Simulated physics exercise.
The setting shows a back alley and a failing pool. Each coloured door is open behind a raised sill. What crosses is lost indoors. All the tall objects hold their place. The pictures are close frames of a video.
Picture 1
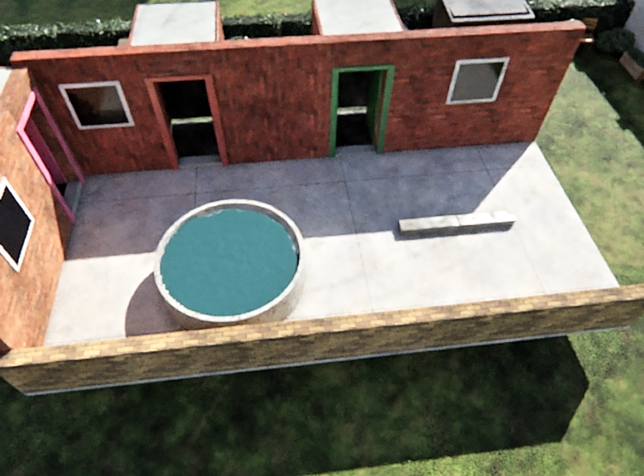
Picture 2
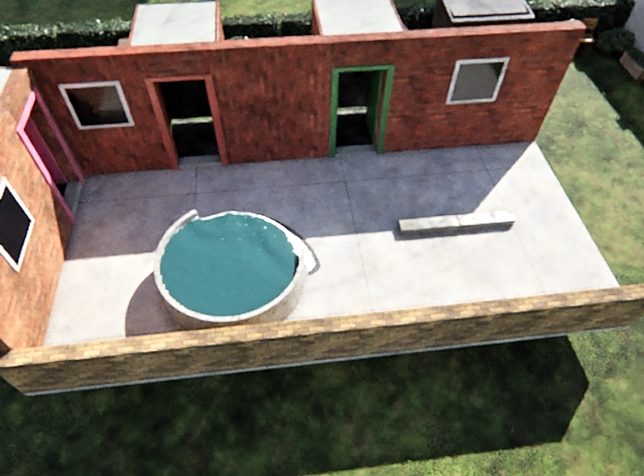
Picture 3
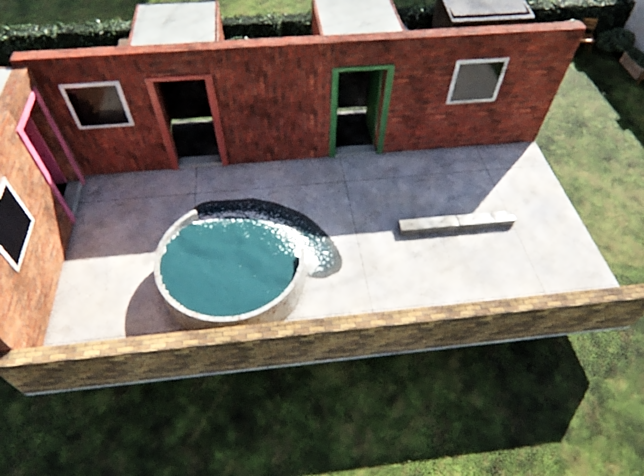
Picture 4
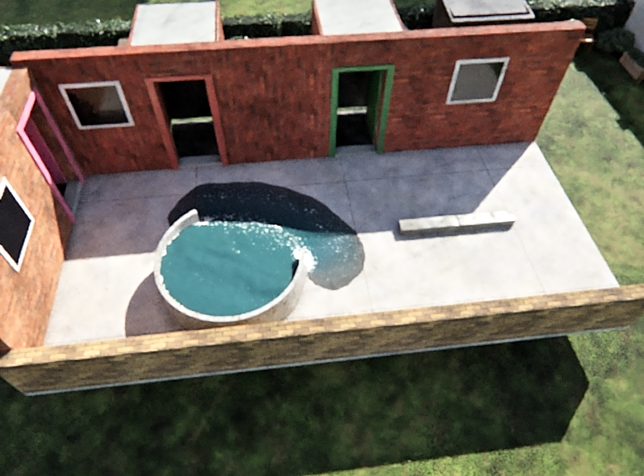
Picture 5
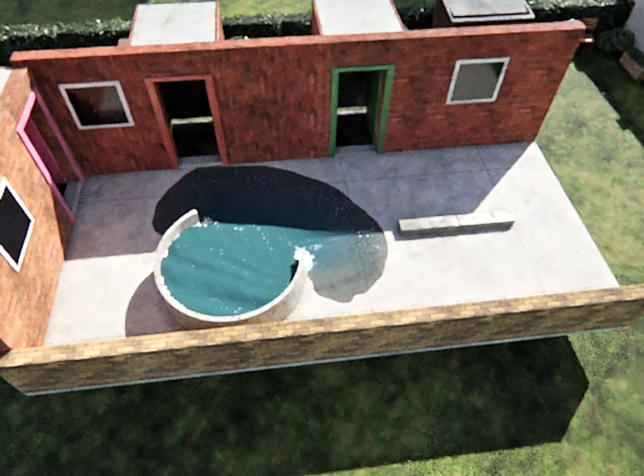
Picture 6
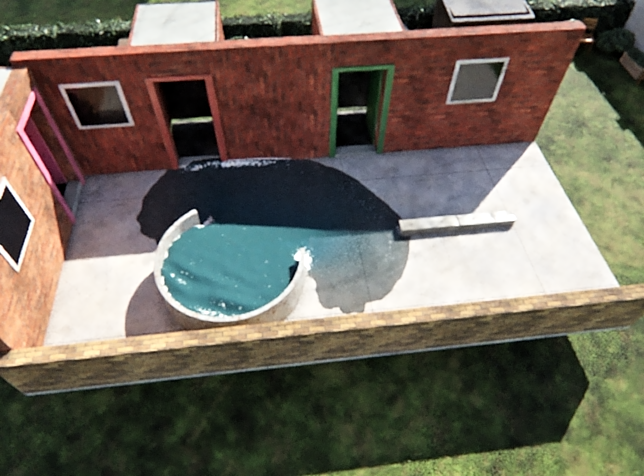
A round pool in a brick-walled yard stood full and still, then its far side broke open and water poured out, spreading in a dark sheet across the paving toward the back wall and low ledge.
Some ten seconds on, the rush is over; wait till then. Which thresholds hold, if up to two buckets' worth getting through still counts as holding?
The green door does not hold; the pink door holds; the red door does not hold.
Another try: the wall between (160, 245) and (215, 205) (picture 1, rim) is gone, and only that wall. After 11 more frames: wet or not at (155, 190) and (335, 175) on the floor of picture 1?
The first spot is swamped, the second spared.
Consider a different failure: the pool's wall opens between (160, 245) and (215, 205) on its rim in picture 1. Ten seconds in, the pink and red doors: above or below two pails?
As I see it, the pink door tops the mark and the red door tops the mark too.
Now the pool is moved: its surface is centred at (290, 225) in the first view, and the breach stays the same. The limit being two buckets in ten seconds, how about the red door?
Then the red door falls short.
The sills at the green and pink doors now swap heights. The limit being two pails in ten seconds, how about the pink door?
Pink door exceeds the limit.
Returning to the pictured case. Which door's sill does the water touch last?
Door: The pink one.
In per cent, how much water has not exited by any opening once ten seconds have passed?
Some 48 parts in a hundred have not run off.
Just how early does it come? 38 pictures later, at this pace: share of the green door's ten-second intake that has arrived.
About 100 %.
A moment on, water covers 40 % of the floor; the green door under two buckets in, the pink door not reached, the red door over two buckets in.
Next, water covers 50 % of the floor; the green door over two buckets in, the pink door wet at the sill, nothing in, the red door far over two buckets in.
Then, water covers 55 % of the floor; the green door far over two buckets in, the pink door wet at the sill, nothing in, the red door far over two buckets in.
Later, water covers 75 % of the floor; the green door far over two buckets in, the pink door wet at the sill, nothing in, the red door far over two buckets in.
In the end, water covers 85 % of the floor; the green door far over two buckets in, the pink door wet at the sill, nothing in, the red door far over two buckets in.
